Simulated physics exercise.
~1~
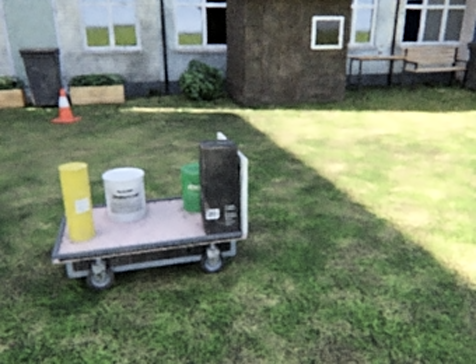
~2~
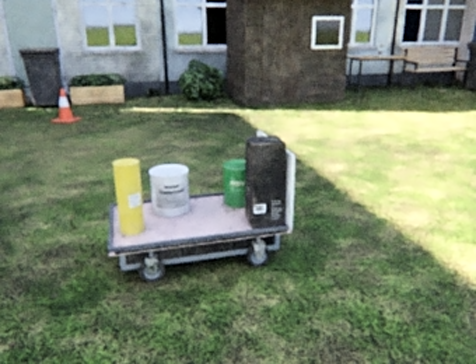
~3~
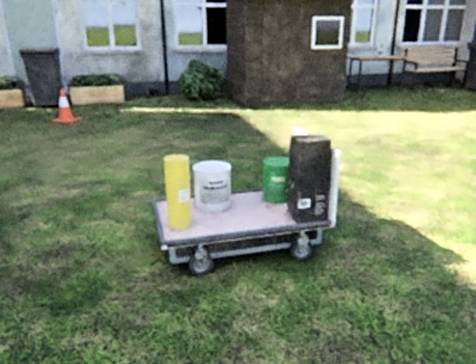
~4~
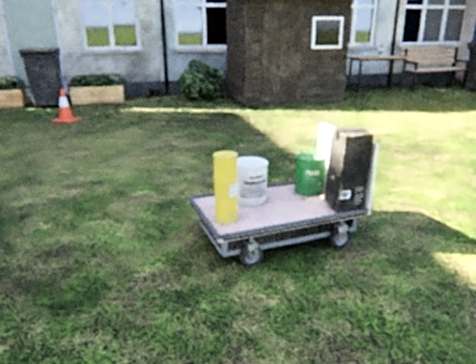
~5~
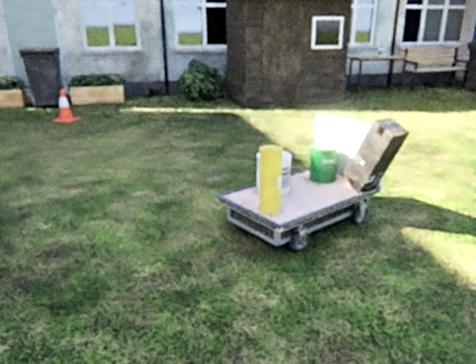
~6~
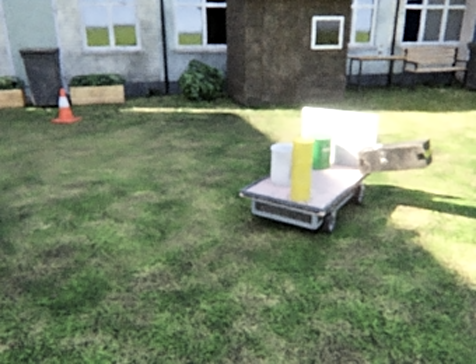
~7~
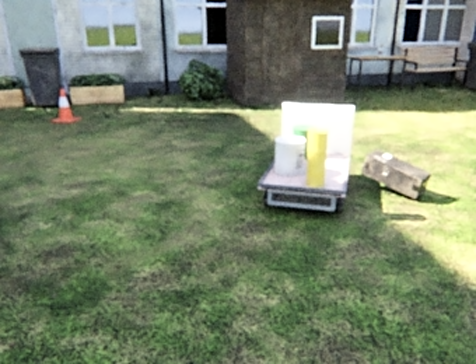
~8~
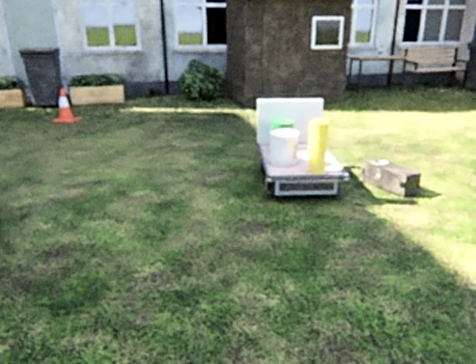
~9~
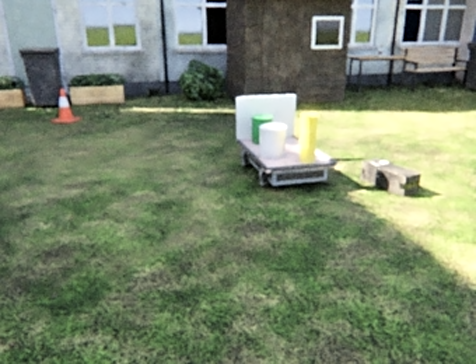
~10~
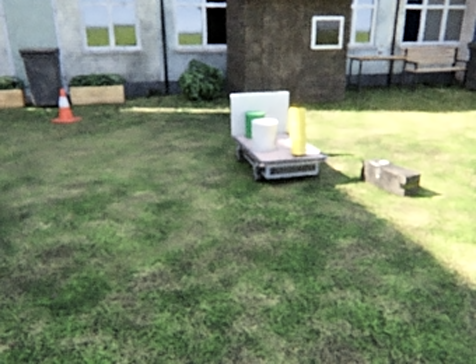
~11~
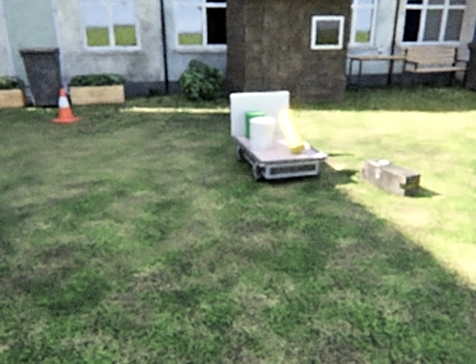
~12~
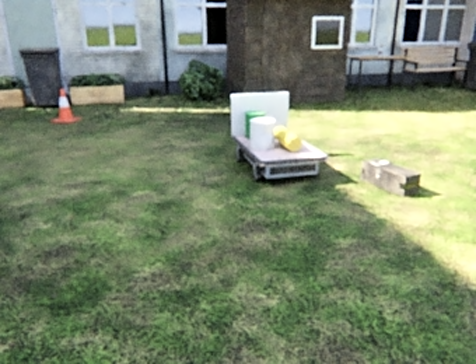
The clip shows a flat cart carrying a yellow canister, two pails and a black box rightward across a lawn, then turning away; the box tips off onto the grass, and after the cart stops, the canister topples onto the deck while both pails stay upright.
